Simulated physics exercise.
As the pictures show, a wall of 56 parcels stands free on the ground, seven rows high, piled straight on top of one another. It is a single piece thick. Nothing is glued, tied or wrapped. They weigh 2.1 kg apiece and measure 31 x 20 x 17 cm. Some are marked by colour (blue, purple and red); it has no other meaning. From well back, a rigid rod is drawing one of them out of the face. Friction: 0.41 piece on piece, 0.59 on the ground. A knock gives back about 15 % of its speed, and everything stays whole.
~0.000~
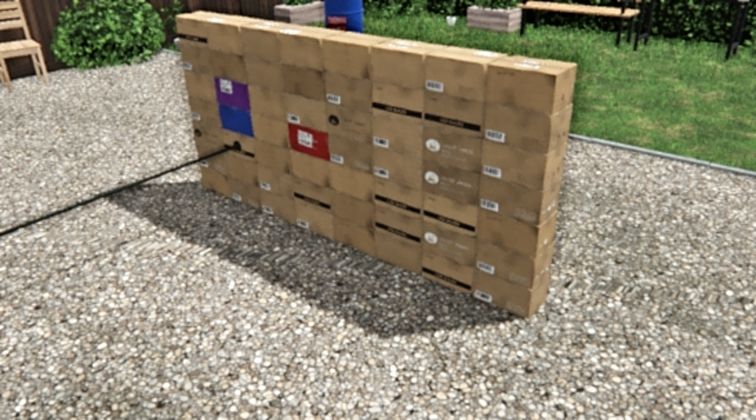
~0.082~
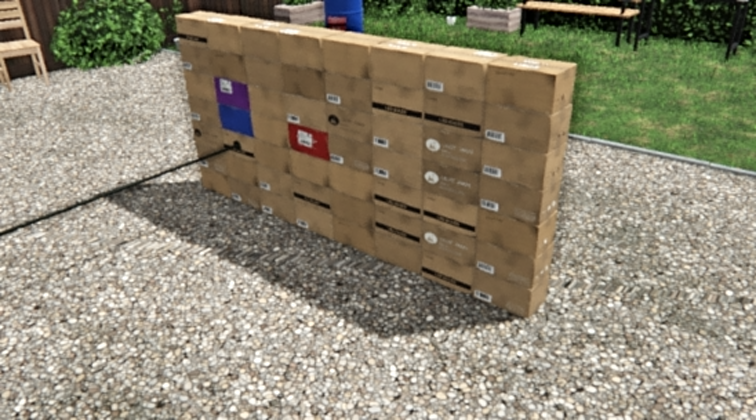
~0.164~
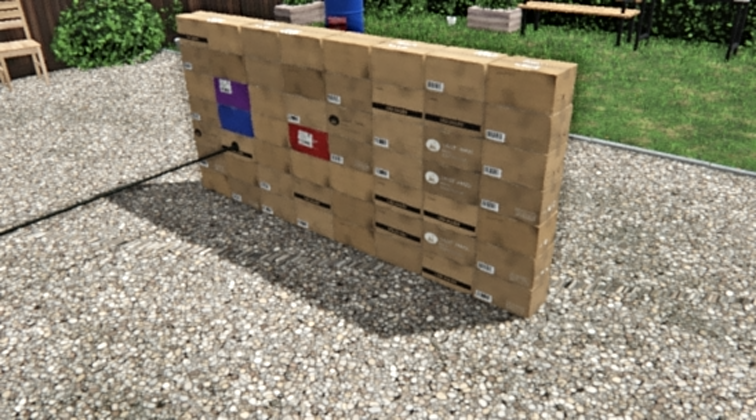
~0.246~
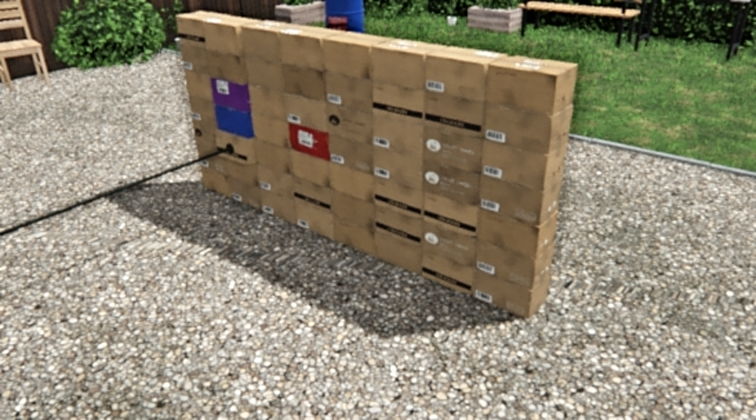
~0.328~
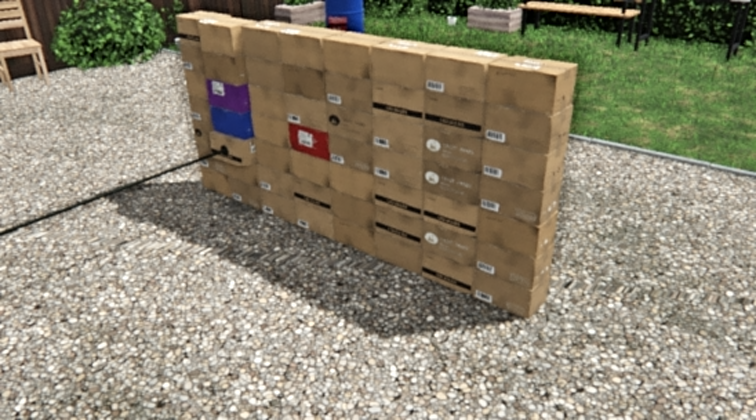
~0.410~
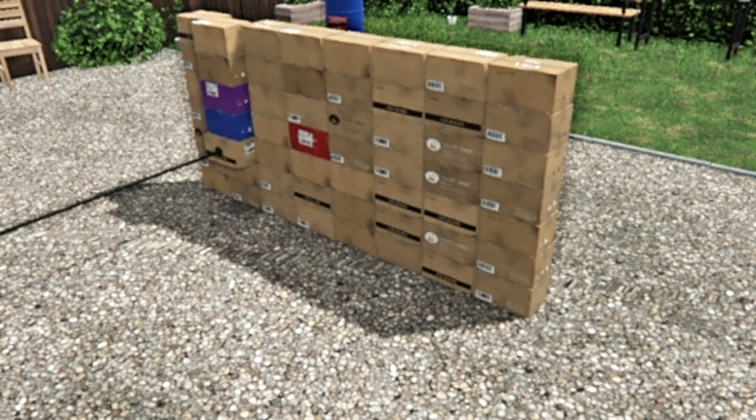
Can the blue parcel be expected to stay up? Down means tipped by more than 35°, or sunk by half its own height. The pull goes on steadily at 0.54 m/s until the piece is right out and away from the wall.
The blue parcel comes down.
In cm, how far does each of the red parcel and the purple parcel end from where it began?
About: Red 0, purple 70.
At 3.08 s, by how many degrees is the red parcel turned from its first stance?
Some 0°.
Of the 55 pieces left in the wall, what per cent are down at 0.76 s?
At that moment 0 per cent.
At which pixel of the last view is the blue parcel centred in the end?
Near (194, 207).
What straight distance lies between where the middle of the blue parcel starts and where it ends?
About 70 cm.
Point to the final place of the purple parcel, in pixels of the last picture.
Around (186, 175).
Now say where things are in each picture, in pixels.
In the first frame (pixels give the middle of a visible side), pulled parcel (246, 143) not yet moving; blue parcel (235, 120); purple parcel (231, 94); red parcel (307, 141); none of the others has stirred.
The second frame shows pulled parcel (246, 143) not yet moving; blue parcel (235, 120).
The third frame shows pulled parcel (244, 144) 19 mm out; blue parcel (234, 120).
The fourth frame shows pulled parcel (239, 146) 6 cm out; blue parcel (231, 121) 34 mm from its place; purple parcel (227, 95) 31 mm from its place; movement in 4 of them.
The fifth frame shows pulled parcel (233, 148) 11 cm out; blue parcel (227, 123) 7 cm from its place; purple parcel (223, 96) 7 cm from its place; movement in 4 of them.
The sixth frame shows pulled parcel (228, 149) 15 cm out; blue parcel (221, 124) 11 cm from its place; purple parcel (217, 97) 11 cm from its place; red parcel (308, 141); movement in 5 of them.
After 0.76 s, none of the 55 other parcels down, 5 disturbed; blue parcel 33 cm from its place; purple parcel 33 cm from its place.
After 3.08 s, none of the 55 other parcels down, 5 disturbed; blue parcel 3° from how it stood; purple parcel 3° from how it stood.
After 3.86 s, 4 of the 55 other parcels down; blue parcel on its side; purple parcel 8° from how it stood, 47 cm lower.
In the end (4.4 s), 4 of the 55 other parcels down; blue parcel on its side; purple parcel 48 cm lower; red parcel unmoved. From the last view, middles, blue parcel near (194, 207), purple parcel near (186, 175).
